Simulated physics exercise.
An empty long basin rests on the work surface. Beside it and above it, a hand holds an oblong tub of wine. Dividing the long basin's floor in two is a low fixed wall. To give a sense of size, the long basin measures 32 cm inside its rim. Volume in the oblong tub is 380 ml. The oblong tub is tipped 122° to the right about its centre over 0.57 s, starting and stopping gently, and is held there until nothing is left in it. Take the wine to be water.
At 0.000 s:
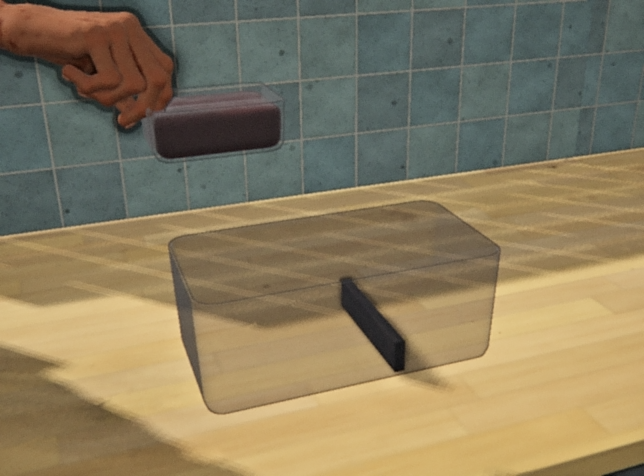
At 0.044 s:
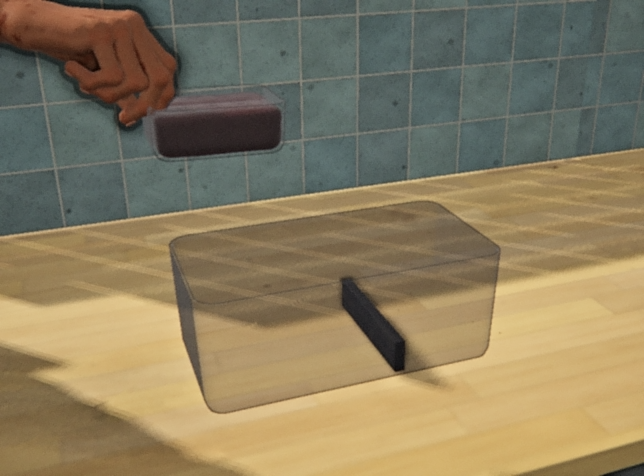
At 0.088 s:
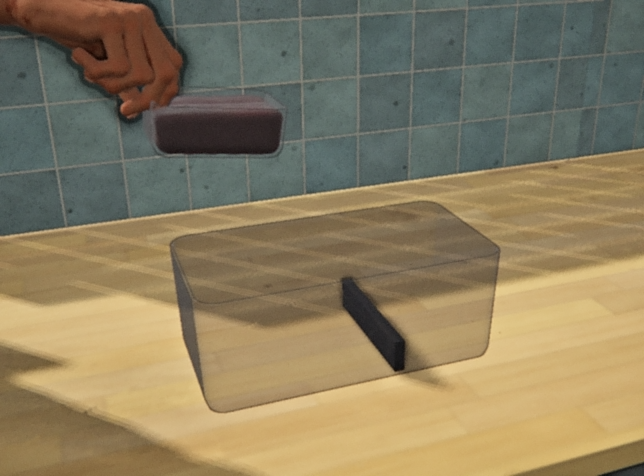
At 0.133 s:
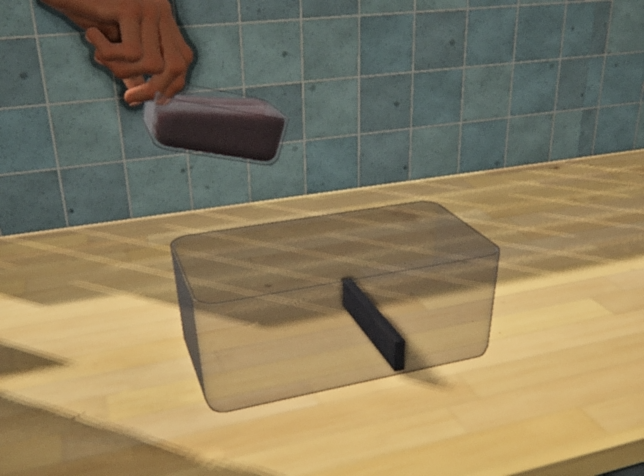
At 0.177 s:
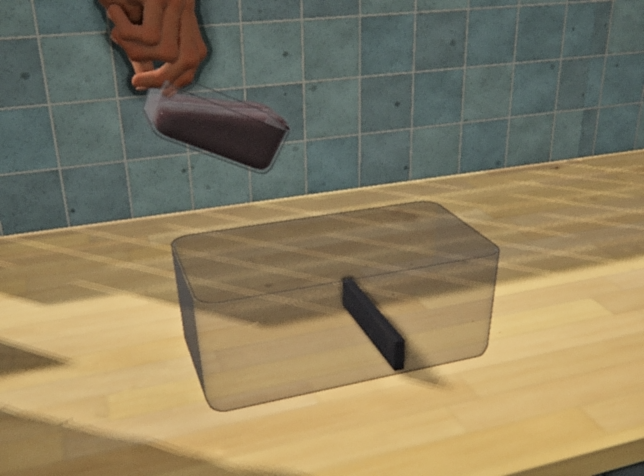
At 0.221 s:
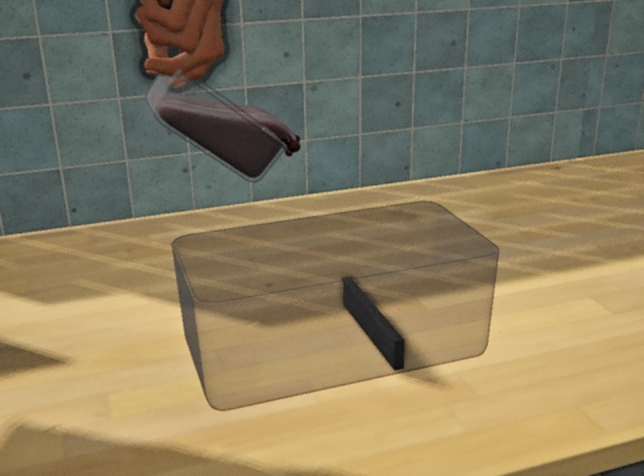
A hand tilting an oblong tub of dark red wine to the right, wine starting over its edge above a clear basin.
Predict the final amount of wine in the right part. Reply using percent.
The right part ends with roughly 8 per cent.
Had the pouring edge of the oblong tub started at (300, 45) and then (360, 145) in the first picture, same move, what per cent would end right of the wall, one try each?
It comes to 40 per cent, and then 75 per cent.
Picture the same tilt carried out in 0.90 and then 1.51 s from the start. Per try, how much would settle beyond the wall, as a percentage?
I'd expect close to 5 per cent and then close to 5 per cent.
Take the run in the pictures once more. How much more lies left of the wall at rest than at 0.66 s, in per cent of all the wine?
Near 1 in a hundred.
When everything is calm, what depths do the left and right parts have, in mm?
About 10 mm left, about 2 mm right.
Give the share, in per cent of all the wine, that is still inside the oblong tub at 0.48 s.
Portion remaining: Approx. 4 per cent.
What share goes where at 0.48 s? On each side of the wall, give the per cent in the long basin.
Left about 70, right about 0.
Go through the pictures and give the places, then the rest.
In the first frame, tilt 0°; pouring edge (273, 93); surface from (146, 111) to (269, 99); the long basin's rim runs from (180, 272) to (466, 225); the wall's top is at (371, 309).
In the second frame, tilt 2°; pouring edge (274, 96); surface from (148, 110) to (270, 100).
In the third frame, tilt 7°; pouring edge (276, 102); surface from (149, 108) to (272, 102).
In the fourth frame, tilt 16°; pouring edge (278, 112); surface from (150, 106) to (275, 105).
In the fifth frame, tilt 27°; pouring edge (278, 124); surface from (152, 104) to (271, 112); 5 per cent is over the edge.
In the sixth frame, tilt 40°; pouring edge (275, 139); surface from (153, 101) to (253, 113); 13 per cent is over the edge.
Then, 0.48 s in, the tilt is 114° and 4 per cent is still to pour, 70 is left of the wall and 0 right of it.
Then, 0.66 s in, the tilt is 122° and 0 per cent is still to pour, 87 is left of the wall and 5 right of it.
Then, 0.86 s in, the tilt is 122° and 0 per cent is still to pour, 88 is left of the wall and 8 right of it.
Then, 1.07 s in, the tilt is 122° and 0 per cent is still to pour, 88 is left of the wall and 8 right of it.
Finally, 88 per cent lies left of the wall, 8 right of it and 4 outside.
